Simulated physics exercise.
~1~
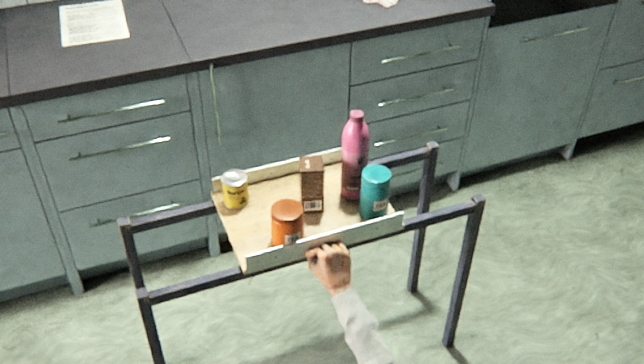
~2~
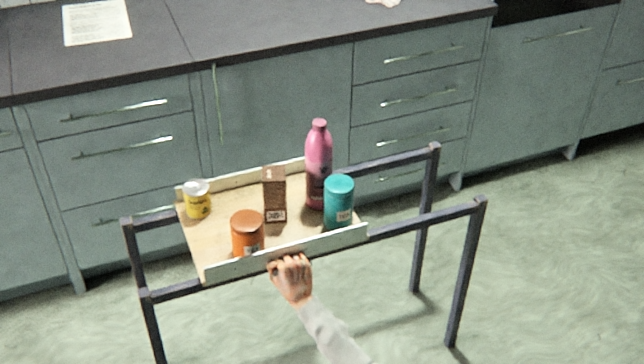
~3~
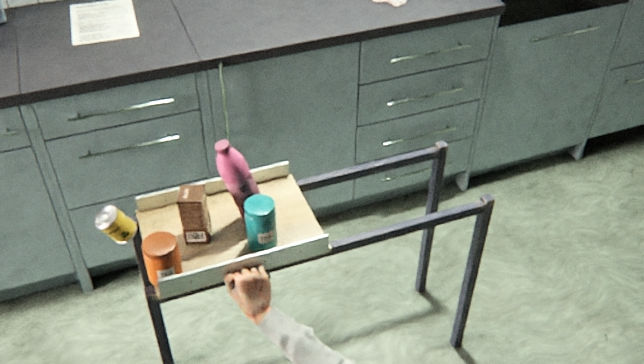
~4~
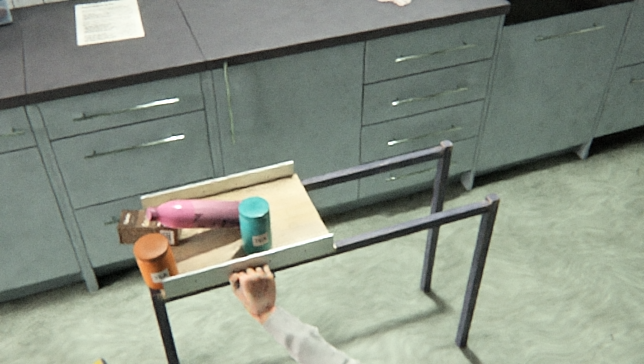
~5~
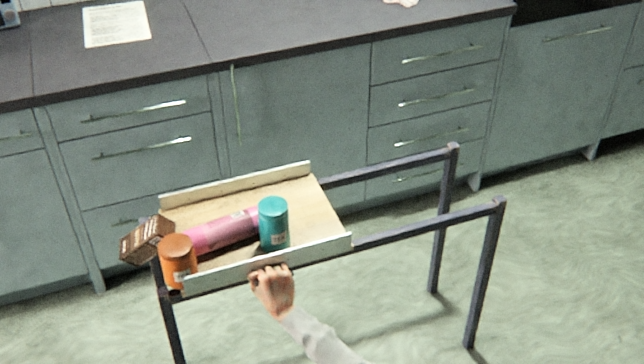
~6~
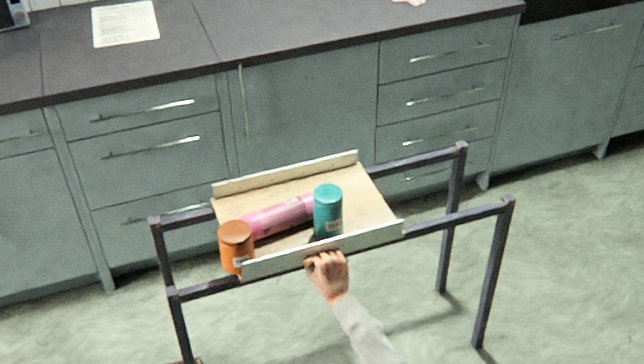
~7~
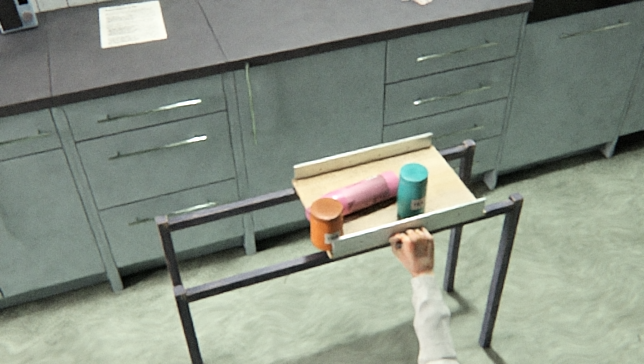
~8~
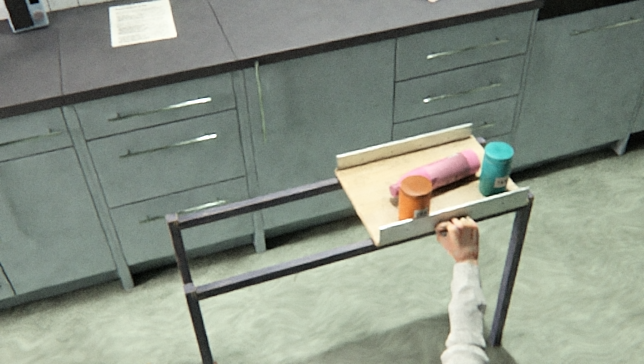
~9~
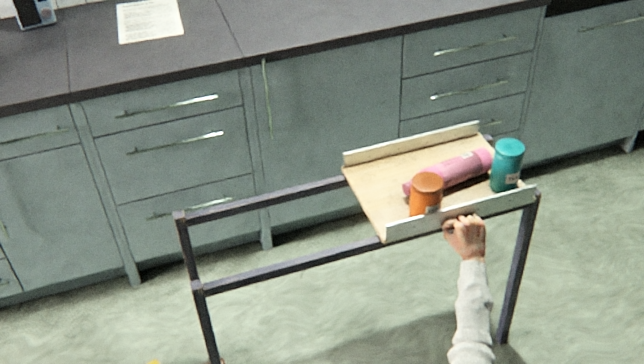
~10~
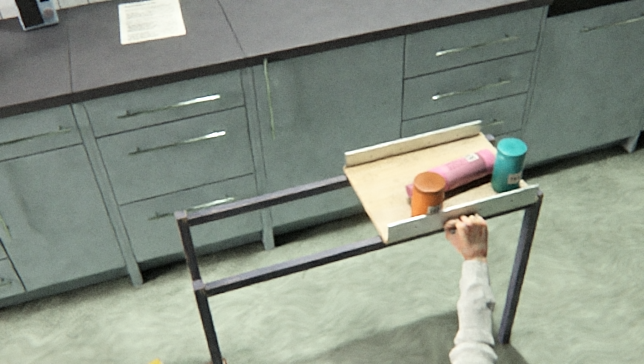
Tray pushed left by a hand, yellow tin and brown carton falling off, pink bottle toppling, then tray sliding right with both jars upright.
